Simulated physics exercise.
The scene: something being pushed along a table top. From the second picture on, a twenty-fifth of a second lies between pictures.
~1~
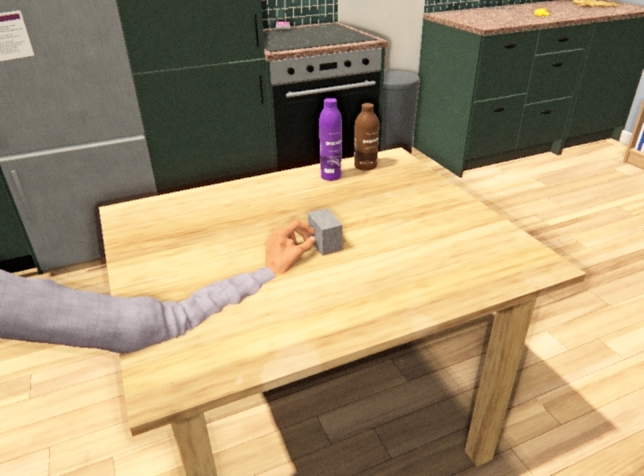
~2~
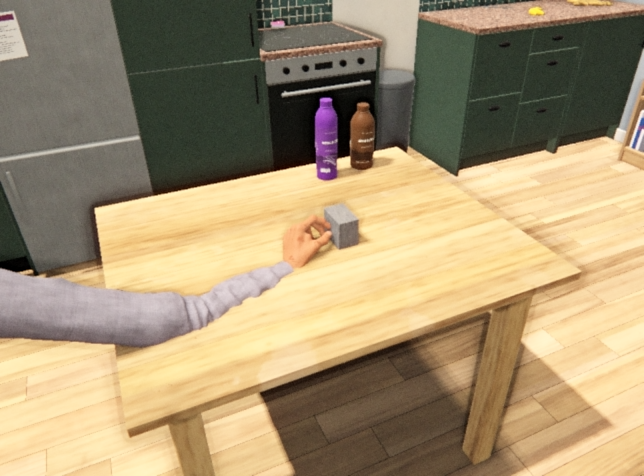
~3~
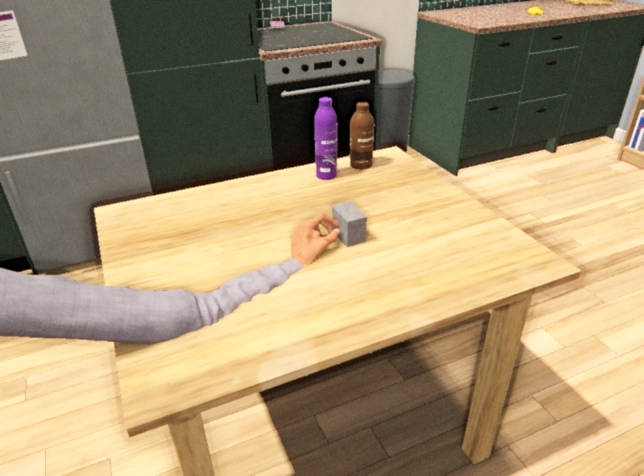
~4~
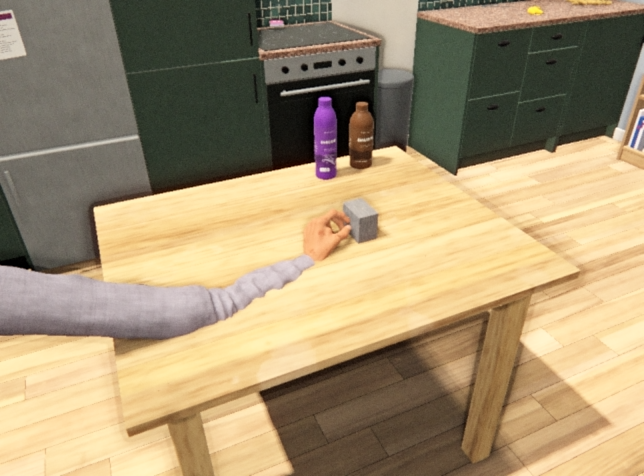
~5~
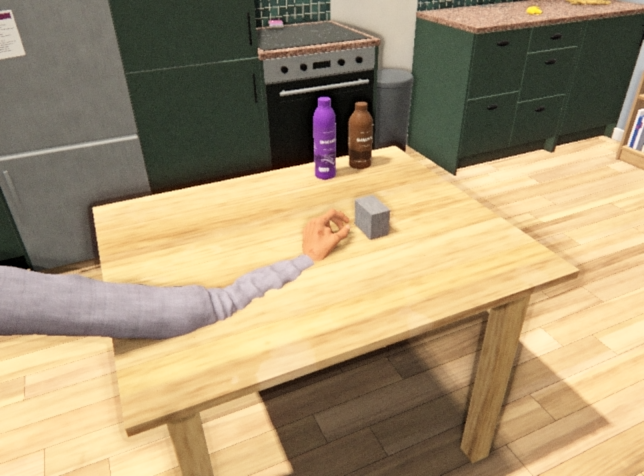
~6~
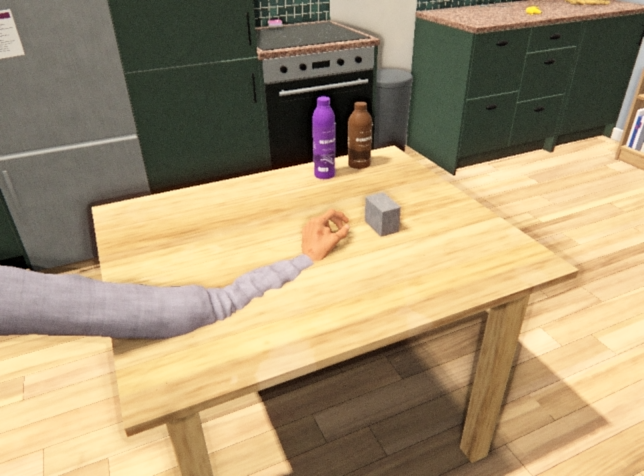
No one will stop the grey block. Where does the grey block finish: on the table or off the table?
The grey block stays on the table.
Then, 0.10 s past the last view, grey block displaced about its own width near (404, 209).
Then, 0.20 s past the last view, grey block displaced well along near (420, 205).
Then, 0.30 s past the last view, grey block displaced well along near (428, 203).
Finally, moved from the start, grey block. Final places as the last picture's camera would see them, grey block near (430, 202).
